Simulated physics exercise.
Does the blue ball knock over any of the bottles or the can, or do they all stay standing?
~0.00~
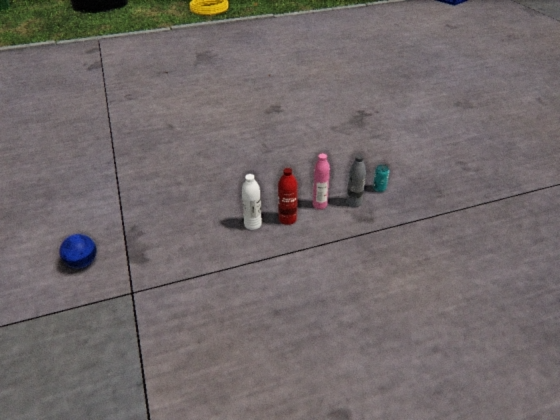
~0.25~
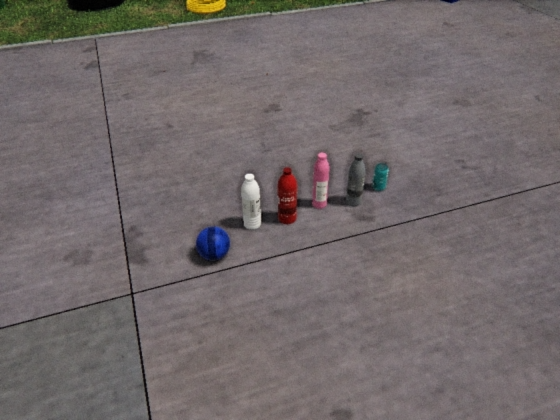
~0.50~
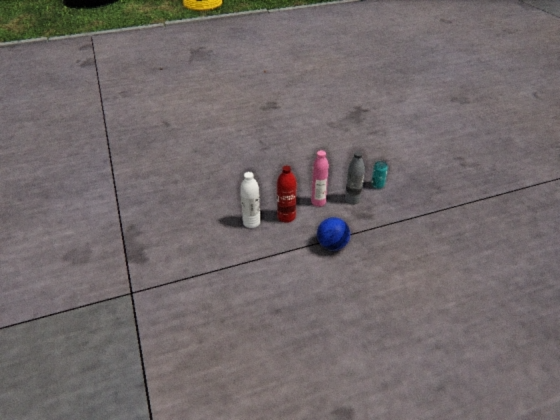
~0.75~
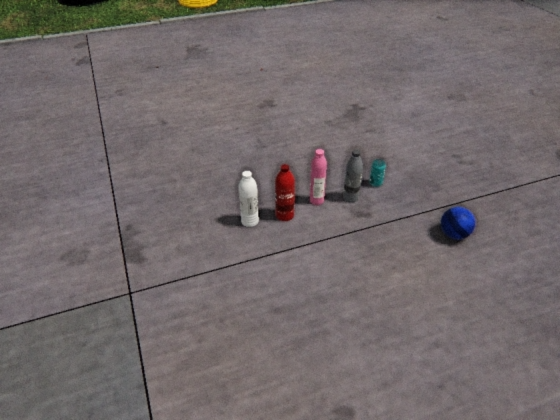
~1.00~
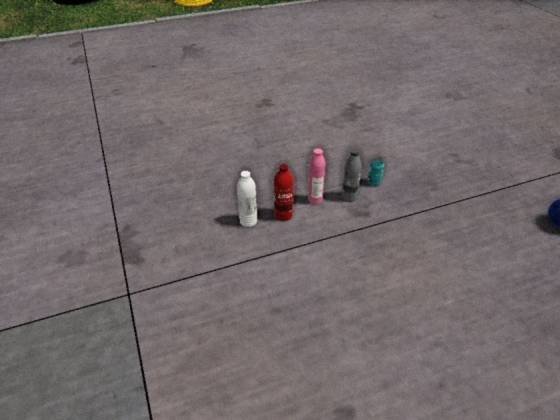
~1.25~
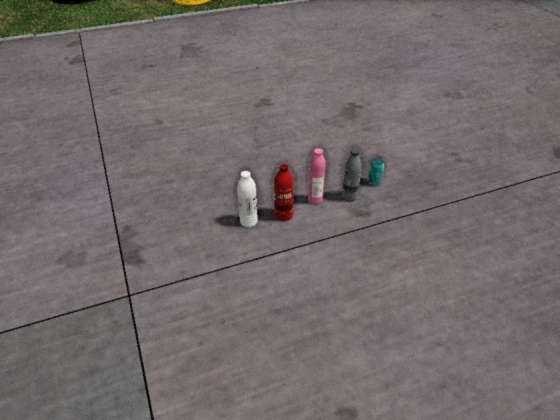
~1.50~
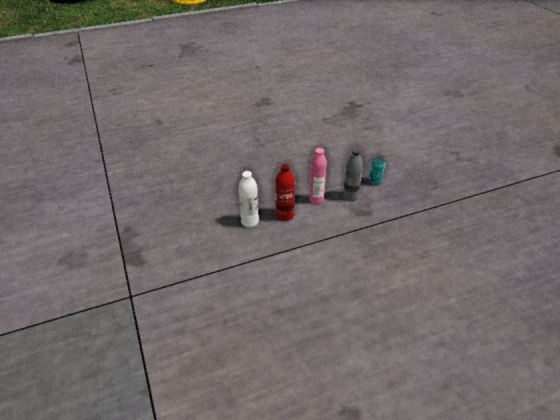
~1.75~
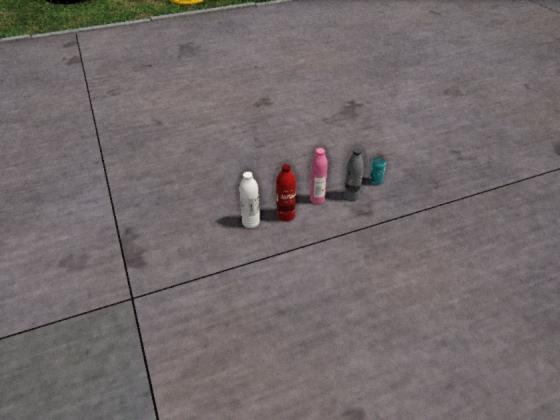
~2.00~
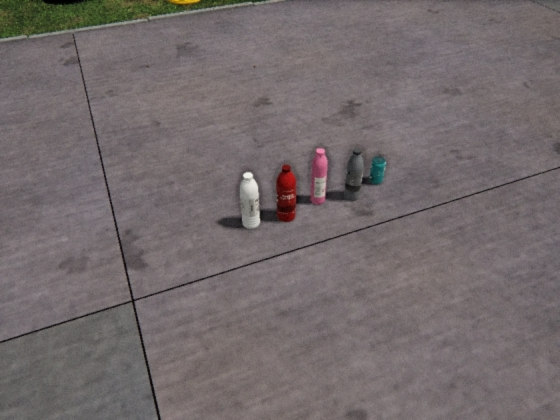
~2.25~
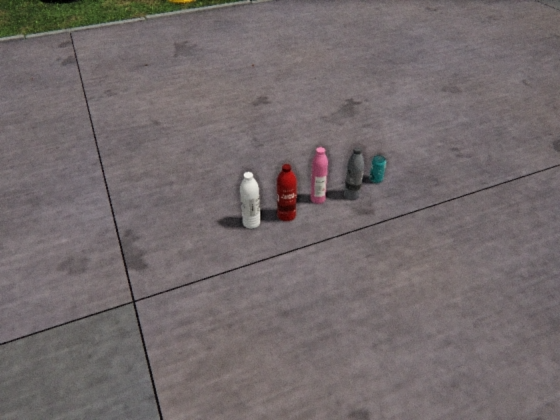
They all stay standing. The ball rolls past in front of them and goes out of view on the right.
